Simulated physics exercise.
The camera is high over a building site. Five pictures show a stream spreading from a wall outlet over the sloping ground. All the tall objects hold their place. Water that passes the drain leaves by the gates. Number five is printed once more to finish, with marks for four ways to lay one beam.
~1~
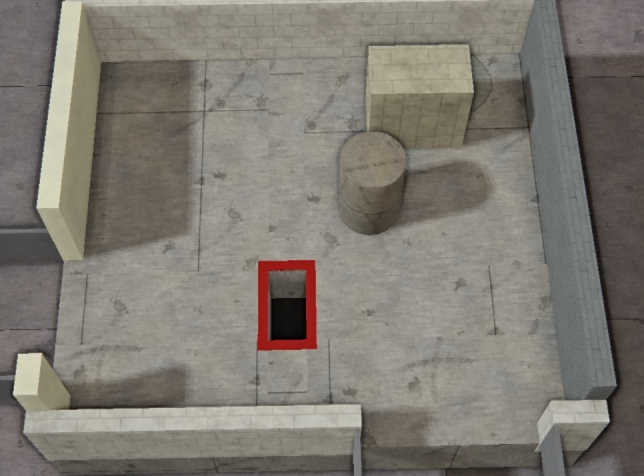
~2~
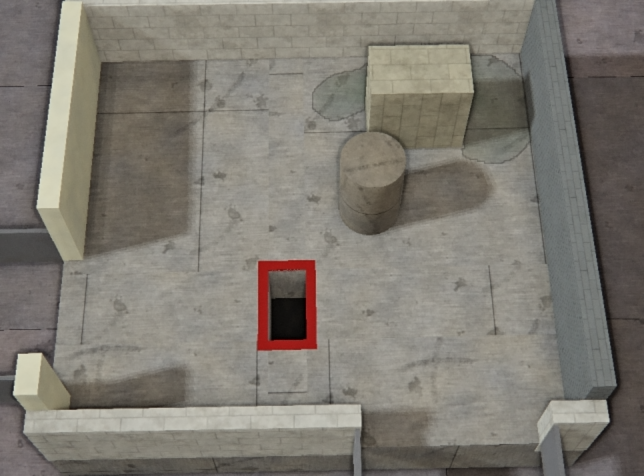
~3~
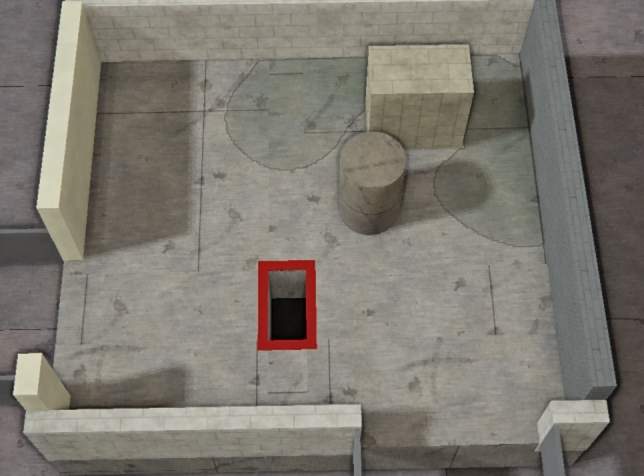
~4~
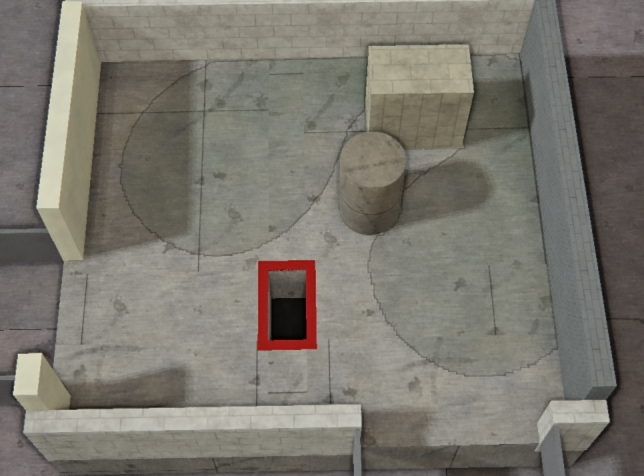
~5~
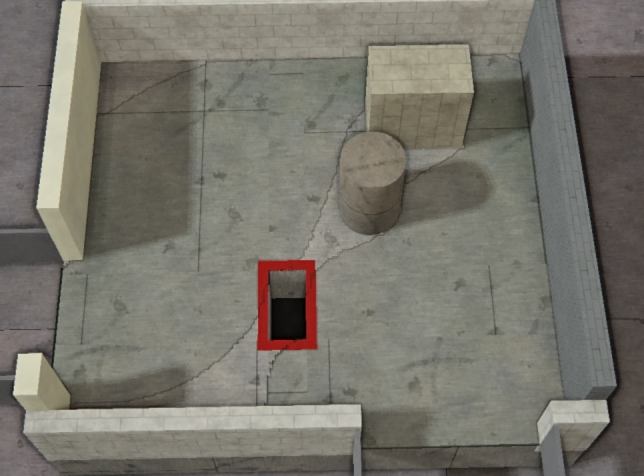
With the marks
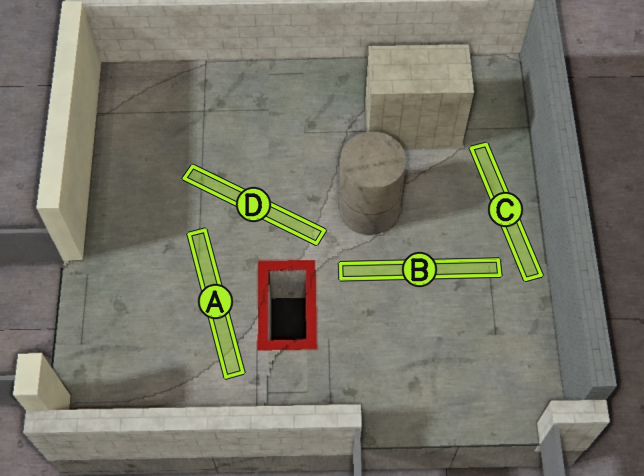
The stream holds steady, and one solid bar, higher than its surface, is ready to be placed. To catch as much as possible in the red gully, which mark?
It is B.
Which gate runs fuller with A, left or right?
The left gate.
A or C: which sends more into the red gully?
That would be A.
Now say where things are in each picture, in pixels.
The first picture shows outfall at (442, 50); red gully at (287, 304); open gate at (77, 326); open gate at (448, 425); 3 % of the ground is wet; red gully still dry.
The second picture shows front seen at (333, 113), 9 % of the ground wet; red gully still dry.
The third picture shows front seen at (231, 115), 20 % of the ground wet; red gully still dry.
The fourth picture shows front seen at (147, 207), 47 % of the ground wet; red gully still dry.
The fifth picture shows front seen at (59, 366), 77 % of the ground wet; red gully still dry.
On the marked copy, A from (197, 232) to (234, 374); B from (340, 271) to (499, 267); C from (478, 146) to (533, 277); D from (188, 172) to (320, 236).
If A is chosen, about 12 % of the stream goes into the red gully, about 88 % out by the gates.
If B is chosen, about 18 % of the stream goes into the red gully, about 82 % out by the gates.
If C is chosen, about 7 % of the stream goes into the red gully, about 92 % out by the gates.
If D is chosen, about 10 % of the stream goes into the red gully, about 90 % out by the gates.
